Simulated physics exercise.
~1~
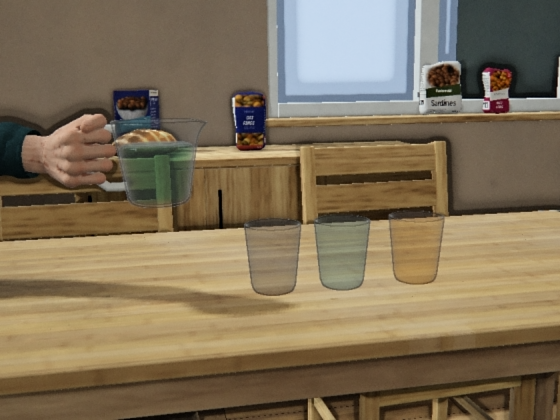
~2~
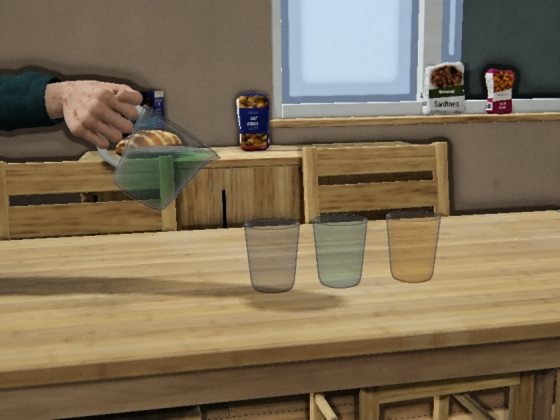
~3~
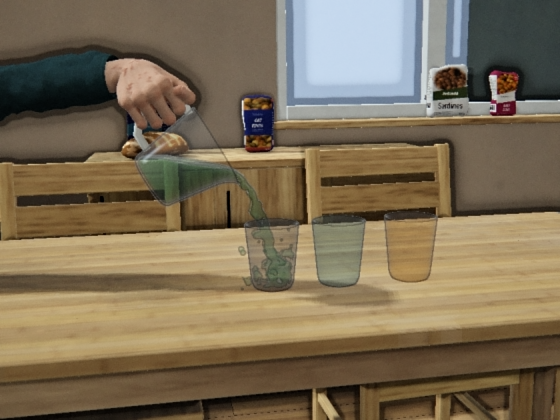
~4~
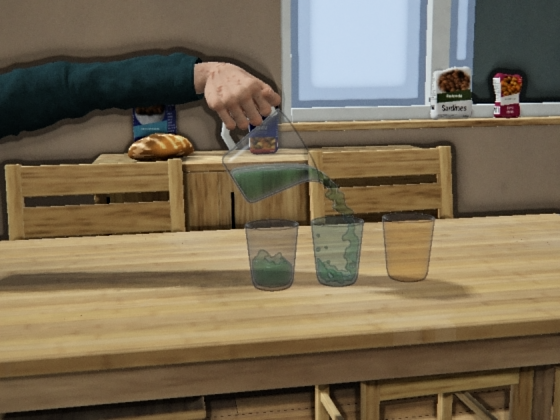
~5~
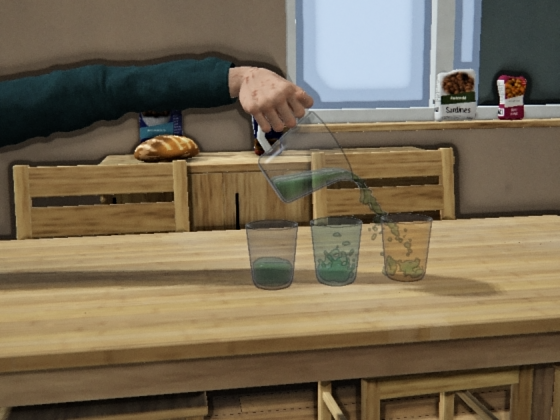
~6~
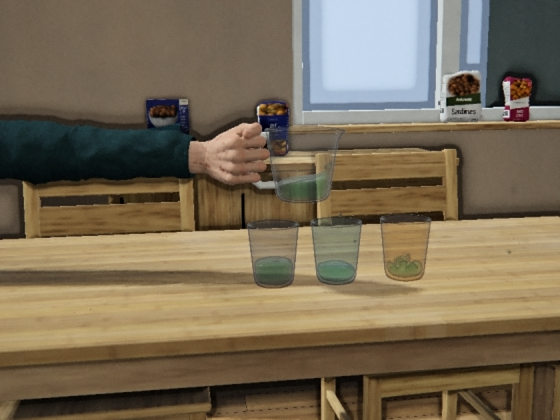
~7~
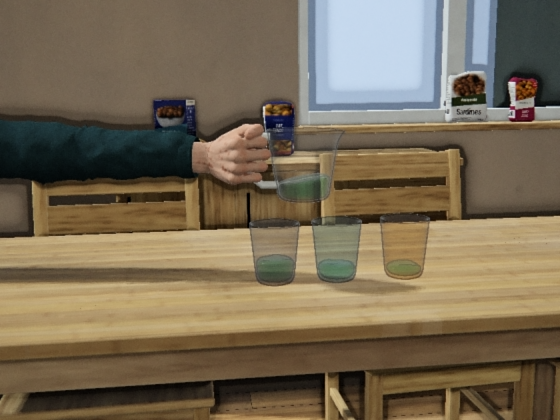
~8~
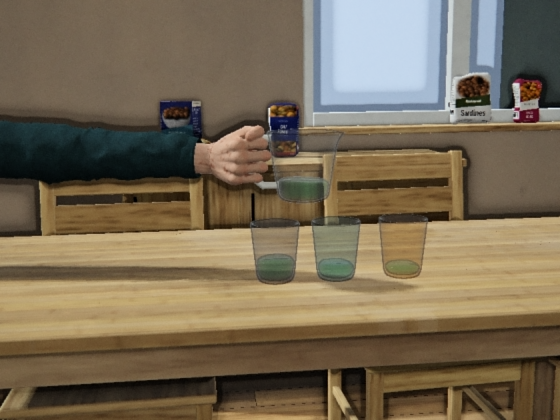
In this clip, a hand tilts a flared jug of green liquid and moves it rightward over three tumblers on a wooden table, pouring into each in turn, then rights it, leaving a little liquid in every tumbler and some in the jug.
